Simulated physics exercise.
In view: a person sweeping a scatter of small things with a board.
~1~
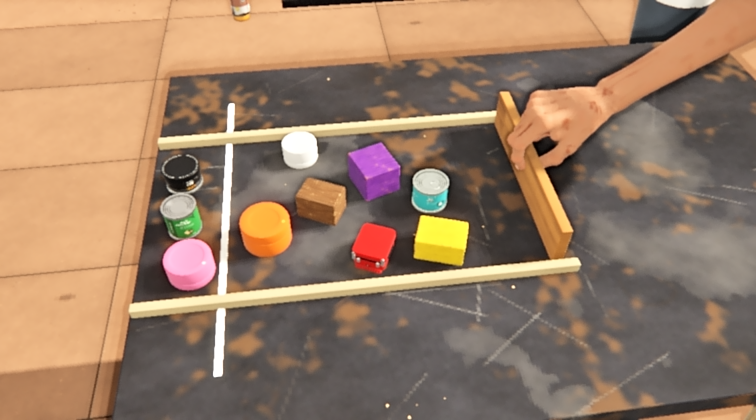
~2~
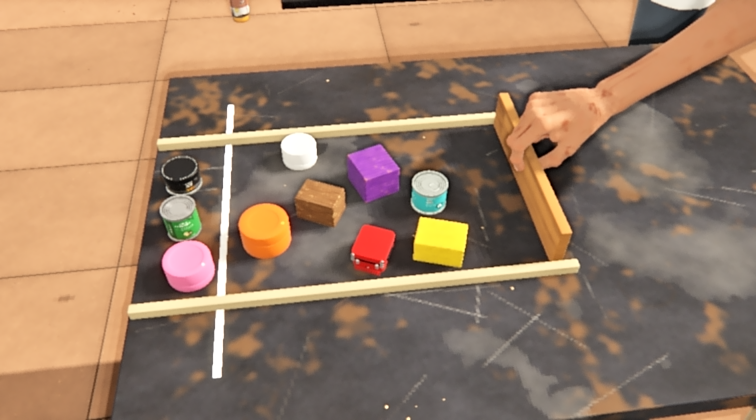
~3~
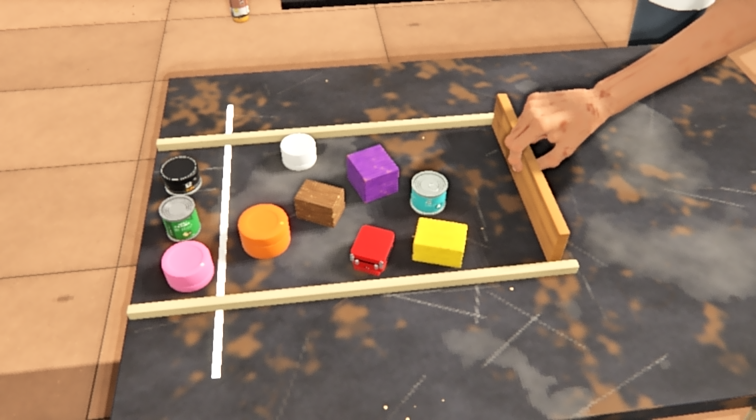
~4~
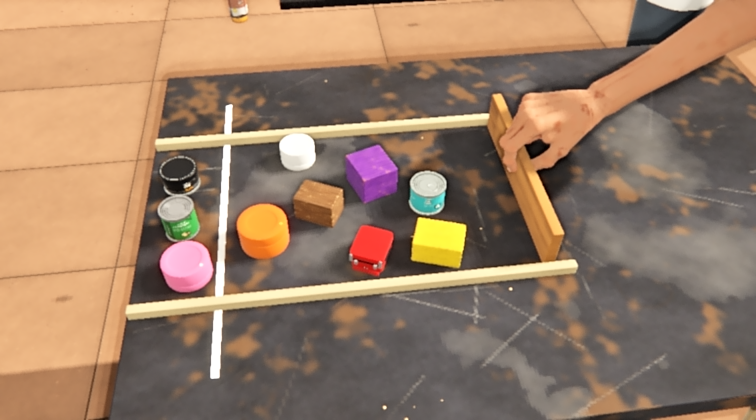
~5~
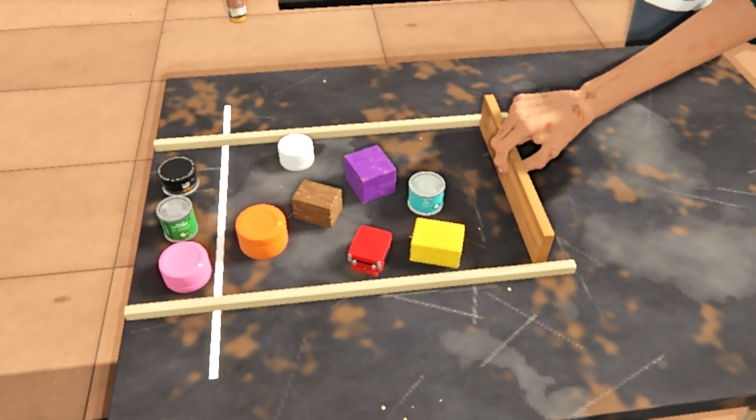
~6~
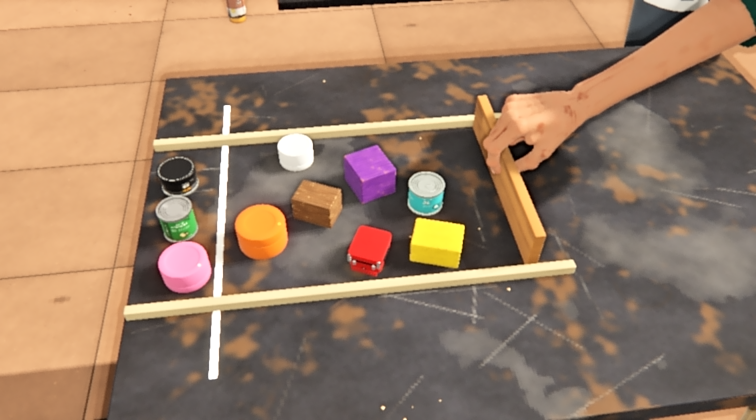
On a dark tabletop, a hand slides a wooden board slightly left toward scattered small objects.
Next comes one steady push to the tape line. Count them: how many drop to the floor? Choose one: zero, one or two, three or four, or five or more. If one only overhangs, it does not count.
One or two.
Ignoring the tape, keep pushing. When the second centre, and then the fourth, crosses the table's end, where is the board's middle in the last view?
First around (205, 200), then around (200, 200).
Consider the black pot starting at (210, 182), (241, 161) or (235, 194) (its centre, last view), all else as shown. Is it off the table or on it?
One after another, it keeps its place; keeps its place; keeps its place.
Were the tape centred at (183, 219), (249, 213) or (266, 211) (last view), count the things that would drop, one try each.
Those tries give 5, 0 and 0.
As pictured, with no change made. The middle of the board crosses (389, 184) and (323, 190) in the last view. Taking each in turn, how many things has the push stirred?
4 and 5.
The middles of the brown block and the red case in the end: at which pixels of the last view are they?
Brown block: About (166, 208); red case: About (147, 284).
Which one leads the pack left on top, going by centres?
Green tin.
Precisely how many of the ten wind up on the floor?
Result - number fallen: 1.
Soon after, none off yet; black pot at rest near (178, 177); green tin at rest near (178, 220); pink lid at rest near (185, 267).
After that, none off yet; black pot at rest near (178, 177); green tin at rest near (178, 220); pink lid displaced a little near (165, 269).
In the end, the number that fall off is one or two; gone, pink lid.
